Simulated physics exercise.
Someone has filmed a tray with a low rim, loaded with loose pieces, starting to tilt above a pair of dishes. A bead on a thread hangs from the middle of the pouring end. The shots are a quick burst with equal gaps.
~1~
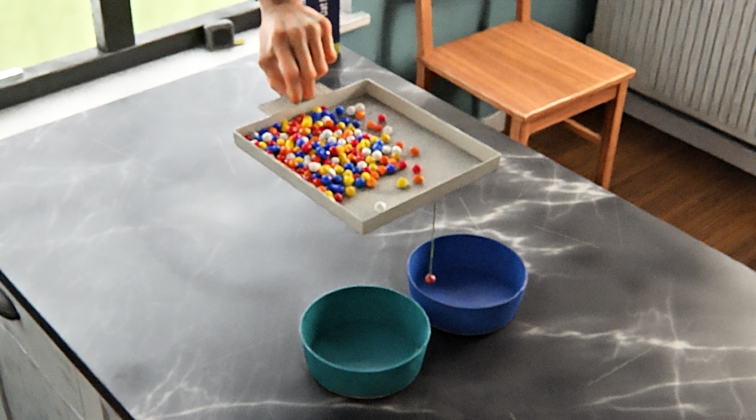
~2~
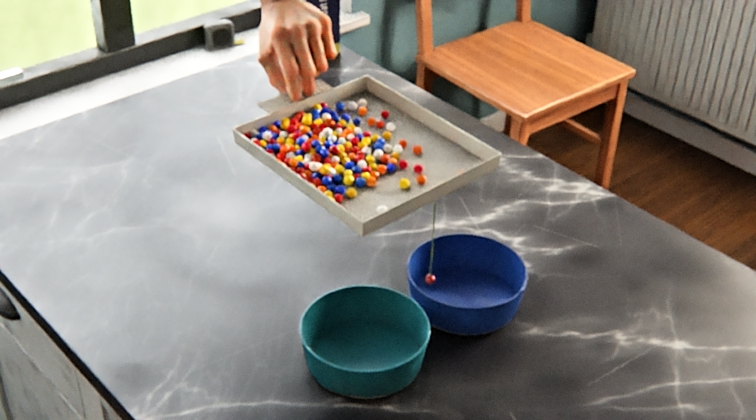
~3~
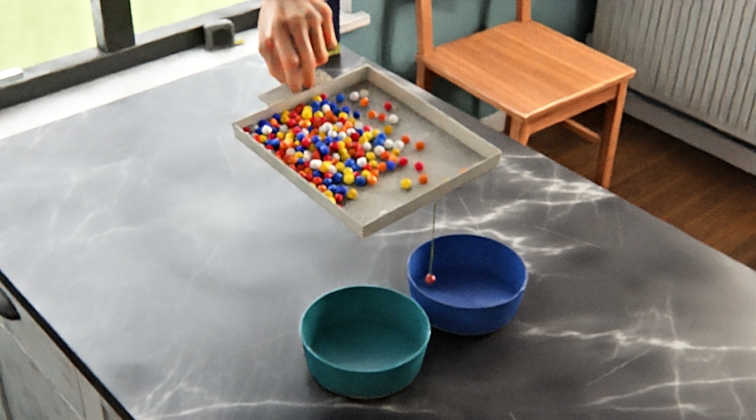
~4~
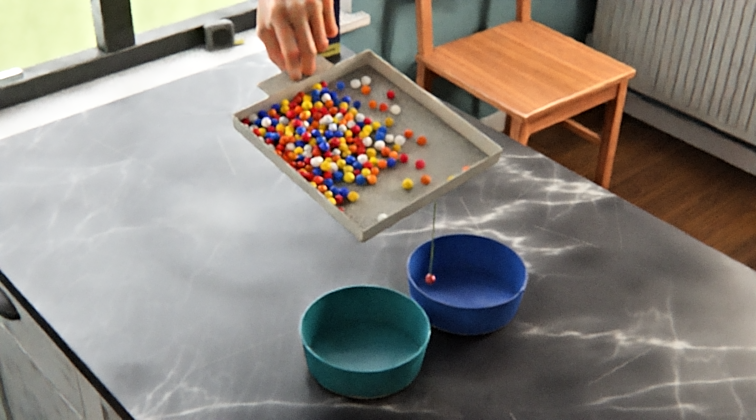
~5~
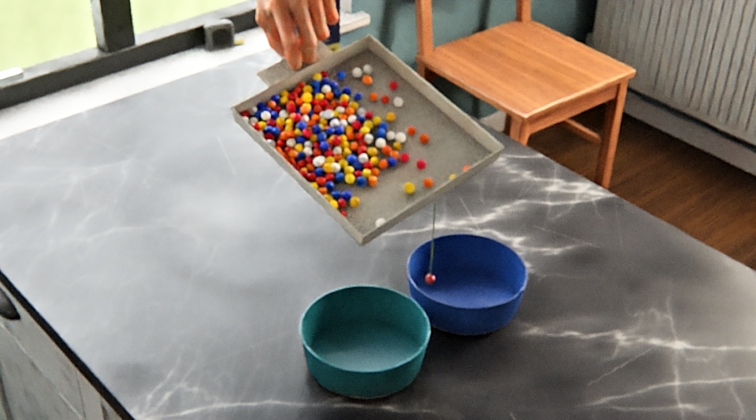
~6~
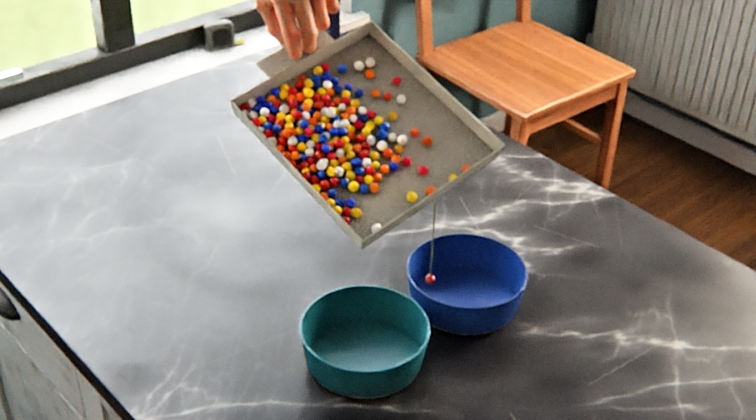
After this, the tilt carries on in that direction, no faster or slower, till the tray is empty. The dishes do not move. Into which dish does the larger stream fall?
The left dish gets more.
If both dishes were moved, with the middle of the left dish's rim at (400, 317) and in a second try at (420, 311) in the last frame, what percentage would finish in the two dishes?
First some 90, then 50 per cent.
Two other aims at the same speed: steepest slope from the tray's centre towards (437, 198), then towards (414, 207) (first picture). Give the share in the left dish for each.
In turn 10 and 60 in a hundred.
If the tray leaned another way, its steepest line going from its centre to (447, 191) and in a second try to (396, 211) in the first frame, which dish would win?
At the first place the right one, at the second the dish on the left.
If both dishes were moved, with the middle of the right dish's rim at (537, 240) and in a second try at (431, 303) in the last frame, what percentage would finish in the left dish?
The first gives 0 %, the second 40 %.
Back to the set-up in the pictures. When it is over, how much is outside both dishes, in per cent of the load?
About 0 per cent.
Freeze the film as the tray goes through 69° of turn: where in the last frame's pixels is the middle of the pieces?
Near (367, 214).
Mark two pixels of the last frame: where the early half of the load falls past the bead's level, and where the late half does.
Around (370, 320) and then (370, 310).
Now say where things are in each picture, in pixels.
In the first frame, corners of the pouring end (363, 219) and (498, 154), level; middle of the load (322, 153), round plastic beads; left dish (408, 374); right dish (509, 312); bead on its thread (430, 280).
In the second frame, corners of the pouring end (363, 221) and (499, 153), level; middle of the load (322, 152).
In the third frame, corners of the pouring end (363, 224) and (499, 152), tipped barely, lowest at the left corner; middle of the load (322, 147), about a tenth on the move.
In the fourth frame, corners of the pouring end (363, 229) and (500, 149), tipped a little, lowest at the left corner; middle of the load (322, 141), about a tenth on the move.
In the fifth frame, corners of the pouring end (363, 234) and (501, 147), tipped clearly, lowest at the left corner; middle of the load (323, 137), roughly a quarter on the move.
In the sixth frame, corners of the pouring end (363, 239) and (502, 145), tipped clearly, lowest at the left corner; middle of the load (326, 137), the larger part on the move; left dish (408, 374); right dish (509, 312).
Just after the last frame, tray tipped steeply; the larger part on the tray; about a tenth in the left dish; about a tenth in the air.
A moment on, tray tipped past a quarter turn; about a tenth on the tray; the larger part in the left dish; just a few outside both; about a tenth in the air.
Further on, tray tipped past a quarter turn; almost all in the left dish; just a few outside both.
When it is over, tray tipped past a quarter turn; almost all in the left dish; not one in the right dish; just a few outside both.
